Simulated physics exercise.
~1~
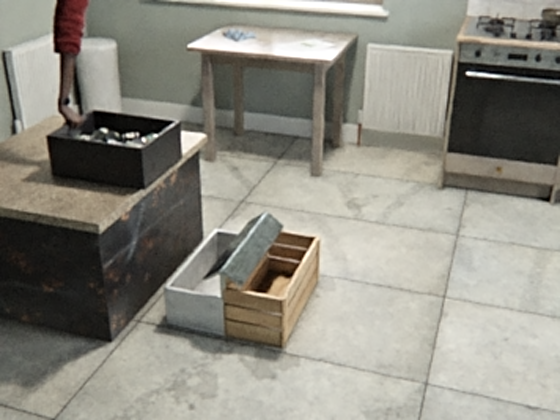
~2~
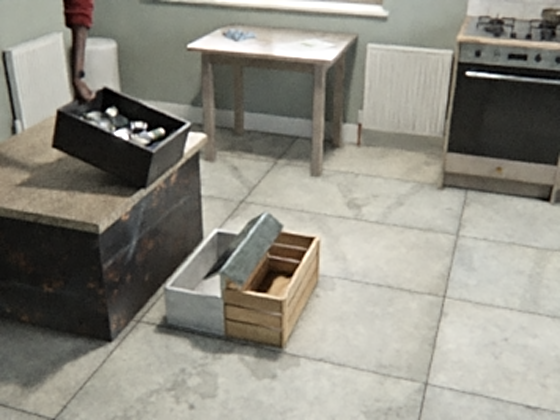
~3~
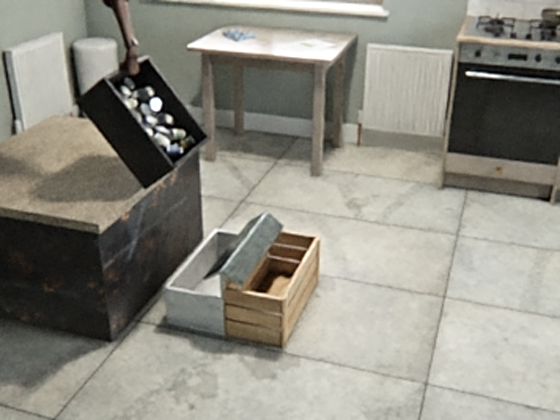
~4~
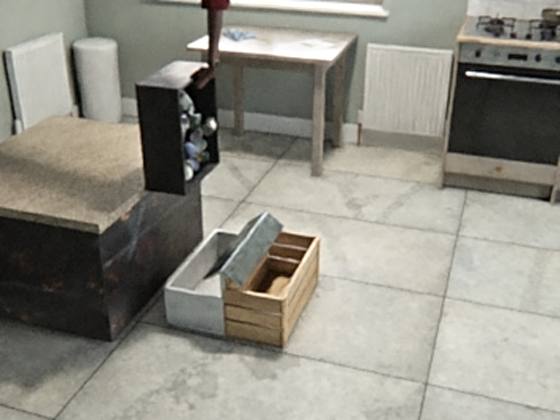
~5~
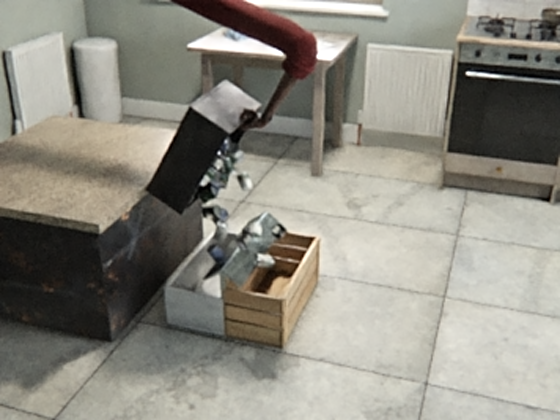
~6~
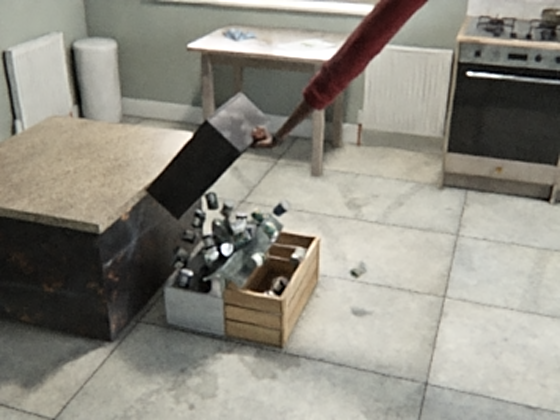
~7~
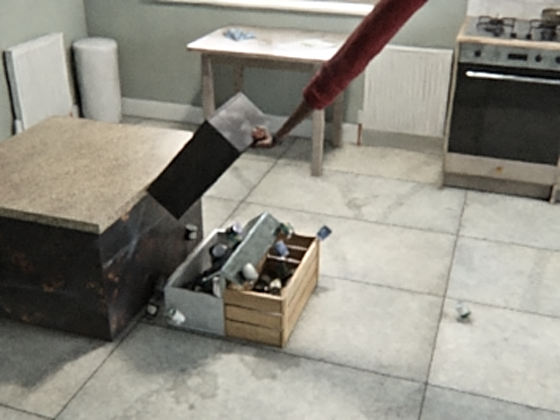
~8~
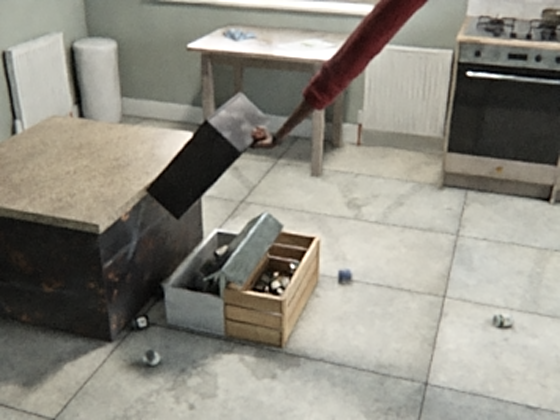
In a tiled kitchen, an arm tips small tins from a black crate into two boxes, spilling some.
